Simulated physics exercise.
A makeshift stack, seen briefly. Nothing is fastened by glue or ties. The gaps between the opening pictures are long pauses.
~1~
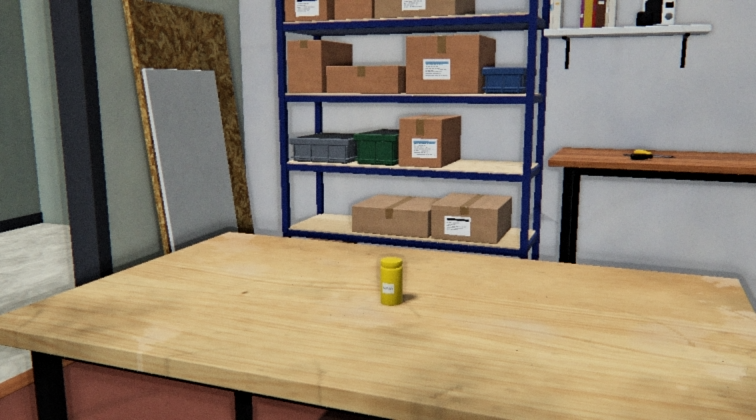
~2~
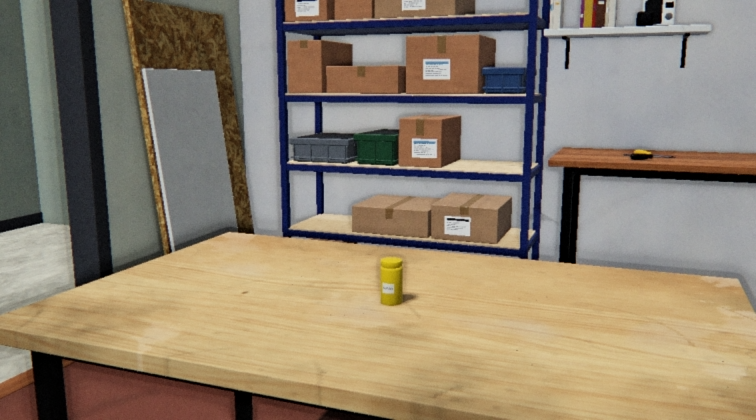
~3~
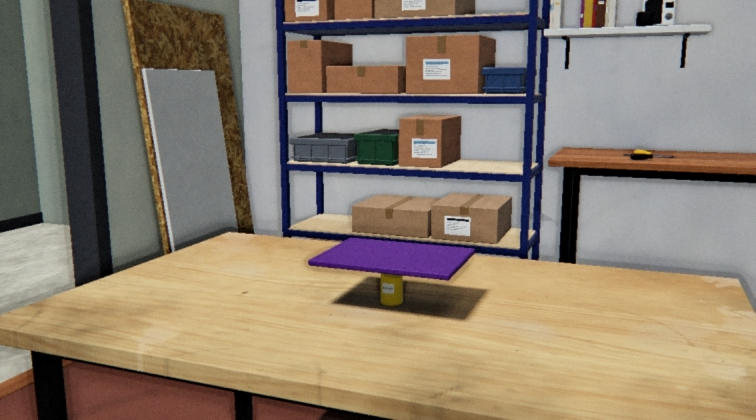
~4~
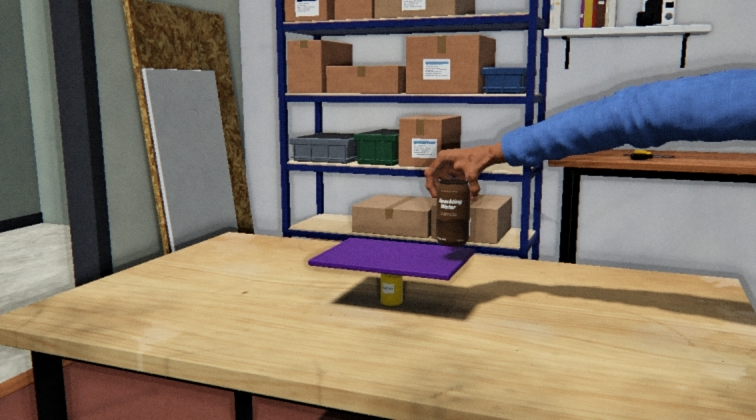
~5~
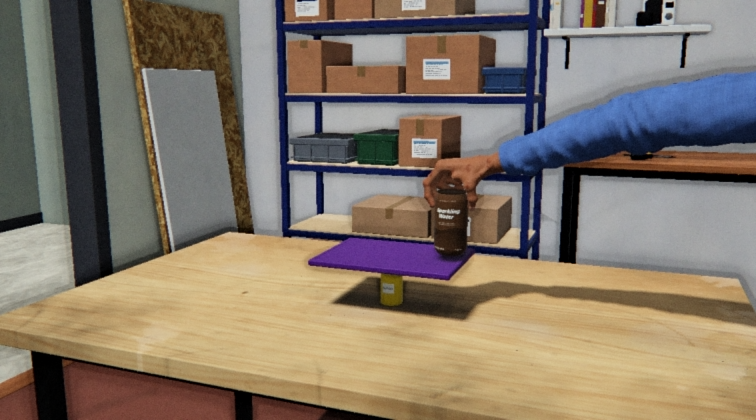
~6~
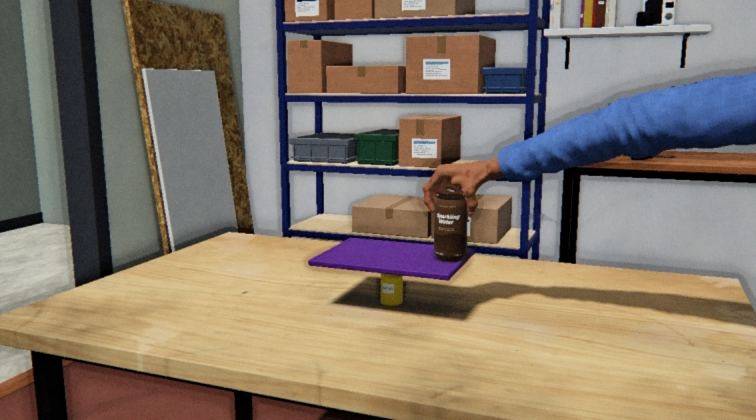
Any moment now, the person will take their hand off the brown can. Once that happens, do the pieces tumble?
Yes.
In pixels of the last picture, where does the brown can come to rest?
It finishes at about (511, 303).
Then, 0.40 s later than the last frame, brown can now fallen; purple lid tilted by 45°.
Then, 0.60 s later than the last frame, purple lid tilted by 30°.
When it is over, fallen, brown can; moved from the start, purple lid; yellow shaker as before. End places, in pixels of the last picture, brown can near (511, 303). The stack comes apart.
